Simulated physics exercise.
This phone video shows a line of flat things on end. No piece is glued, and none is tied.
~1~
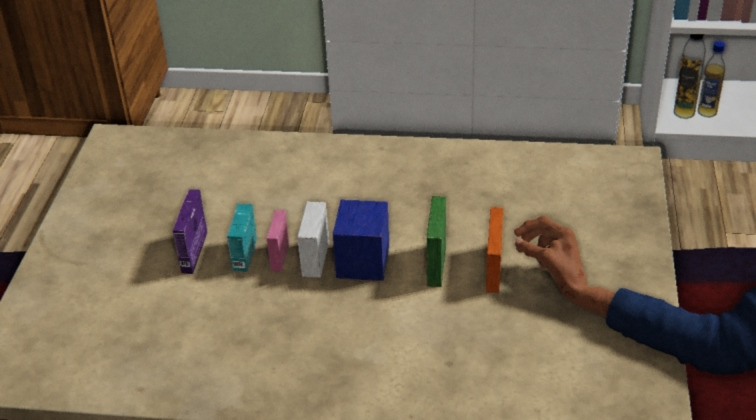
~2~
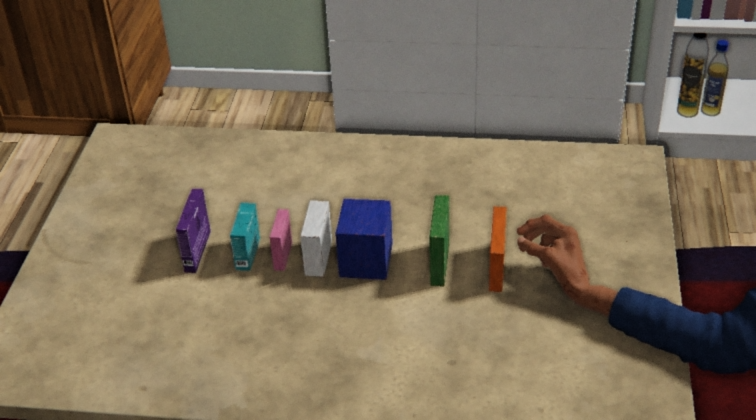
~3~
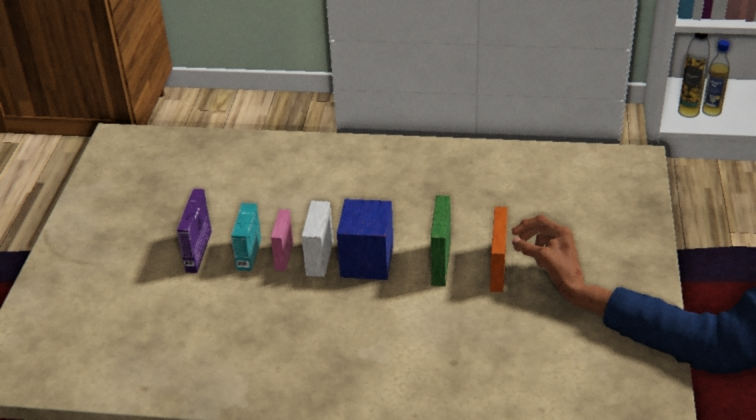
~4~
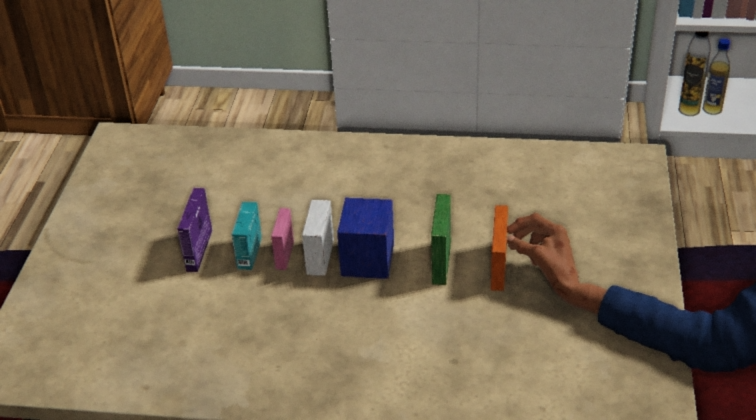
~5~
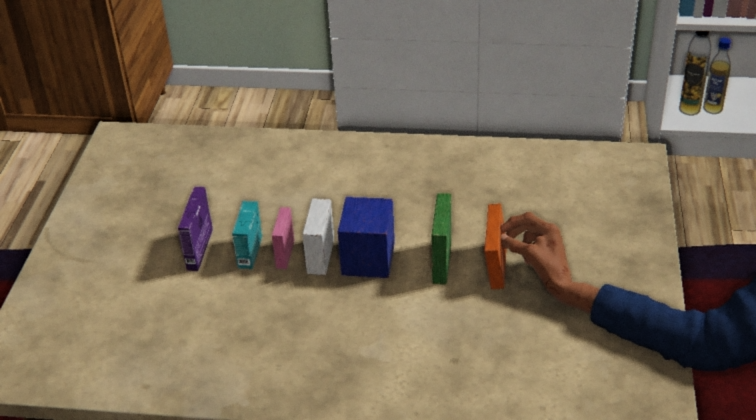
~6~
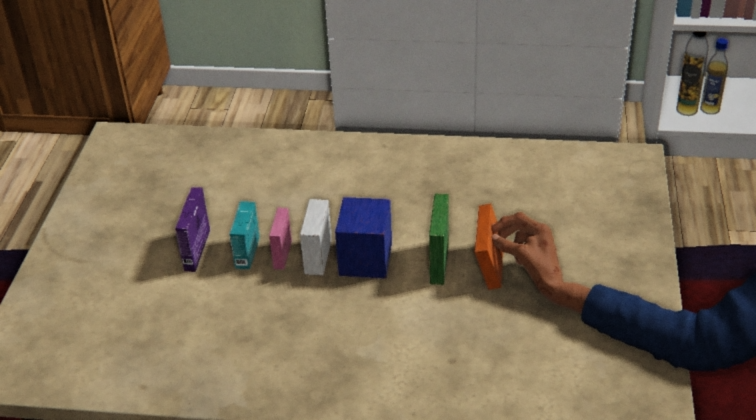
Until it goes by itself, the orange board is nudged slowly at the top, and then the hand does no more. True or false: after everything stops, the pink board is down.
False.
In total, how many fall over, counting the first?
2 altogether.
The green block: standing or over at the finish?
Well, the green block tumbles.
Then, 0.30 s later than the last frame, orange board 89° over; green block tilted by 19°.
Then, 1.20 s later than the last frame, orange board 90° over; green block tilted by 46°.
Then, 2.70 s later than the last frame, orange board 90° over; green block tilted by 72°.
When it is over, lying over on the table, green block; the other 4 as before. End places, in pixels of the last picture, pink board near (281, 239).
